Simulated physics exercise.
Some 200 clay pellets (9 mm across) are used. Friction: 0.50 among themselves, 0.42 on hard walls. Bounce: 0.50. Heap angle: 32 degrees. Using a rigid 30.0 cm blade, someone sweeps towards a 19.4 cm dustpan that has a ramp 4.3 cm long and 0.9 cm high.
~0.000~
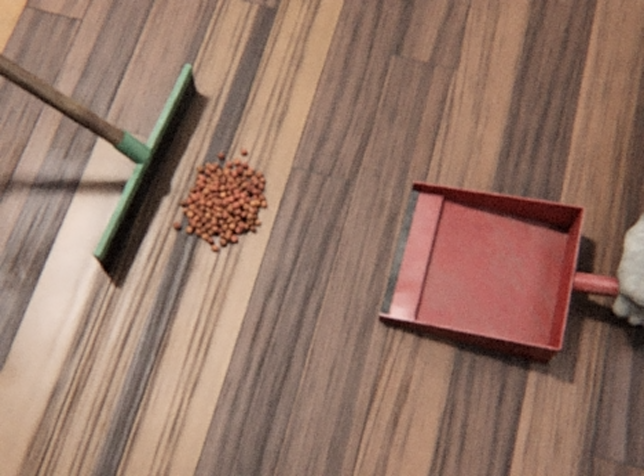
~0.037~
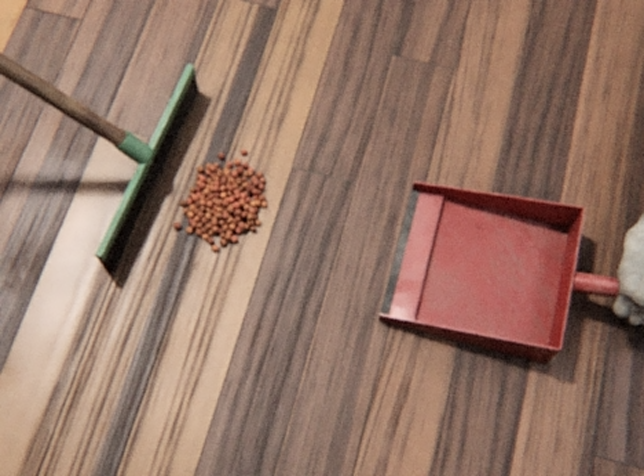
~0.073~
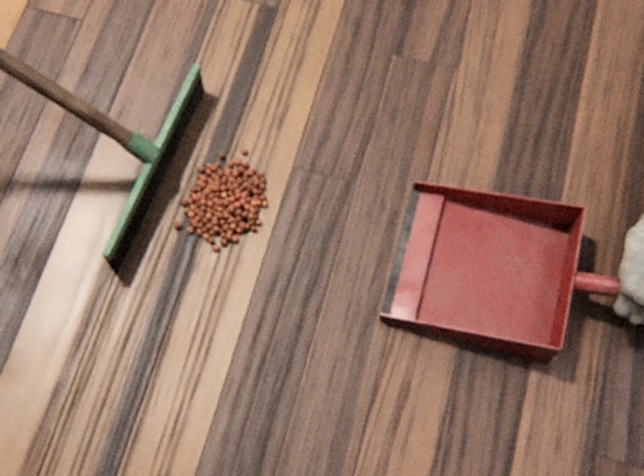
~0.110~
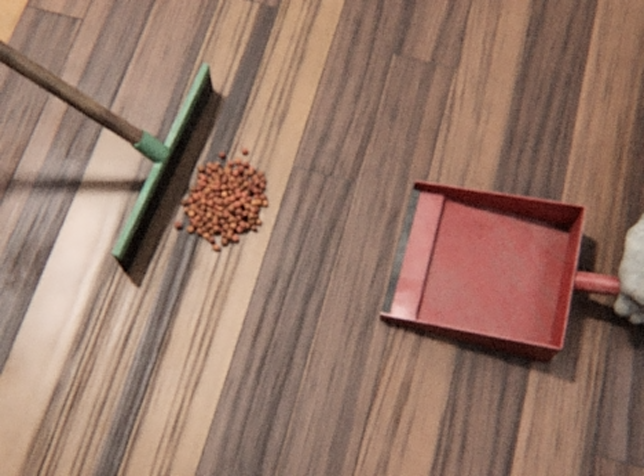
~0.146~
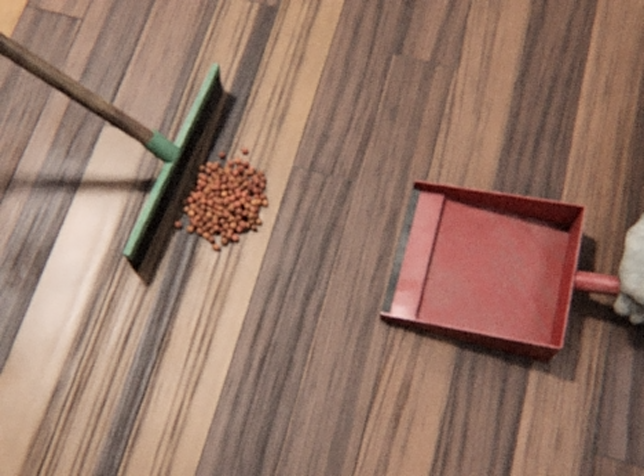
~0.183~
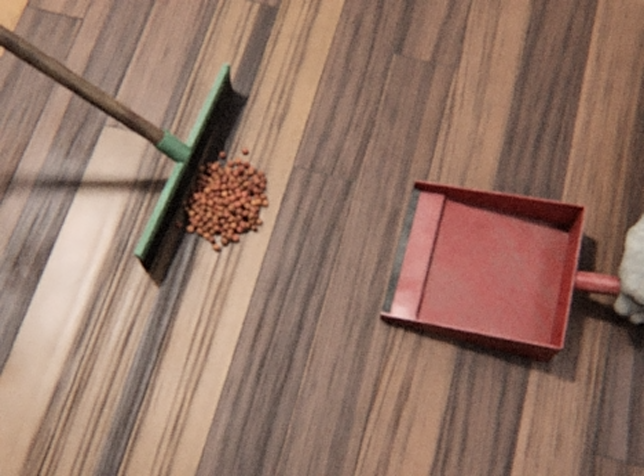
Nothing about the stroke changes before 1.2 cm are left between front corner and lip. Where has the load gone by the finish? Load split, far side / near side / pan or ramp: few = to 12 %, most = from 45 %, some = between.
Split - past the pan's far side: Some, past the pan's near side: Few, in the pan or on its ramp: Some.
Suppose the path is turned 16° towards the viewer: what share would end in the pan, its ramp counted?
My guess is some 45 percent.
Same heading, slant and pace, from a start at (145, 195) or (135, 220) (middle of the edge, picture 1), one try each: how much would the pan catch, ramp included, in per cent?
Roughly 25 % and 30 %.
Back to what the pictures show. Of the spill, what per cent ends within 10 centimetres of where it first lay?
I'd guess some 0 per cent.
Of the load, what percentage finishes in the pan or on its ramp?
I reckon around 20 in a hundred.
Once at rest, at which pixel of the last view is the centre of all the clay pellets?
Look around (401, 221) in the last picture.
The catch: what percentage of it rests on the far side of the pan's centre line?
Some 90 per cent.
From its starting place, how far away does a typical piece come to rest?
Near 26 cm.
Then, at 0.55 s, middle of the blade 17 cm from the lip; 0 % over the lip, far side 5 %, near side 0 %.
After 0.79 s, middle of the blade 8 cm from the lip; 0 % over the lip, far side 15 %, near side 0 %.
Then, at 1.14 s, middle of the blade 2 cm from the lip; 20 % over the lip, far side 25 %, near side 0 %.
At rest (1.5 s), far side 25 %, near side 0 %, pan 20 %, in front of the lip or behind the blade 55 %.
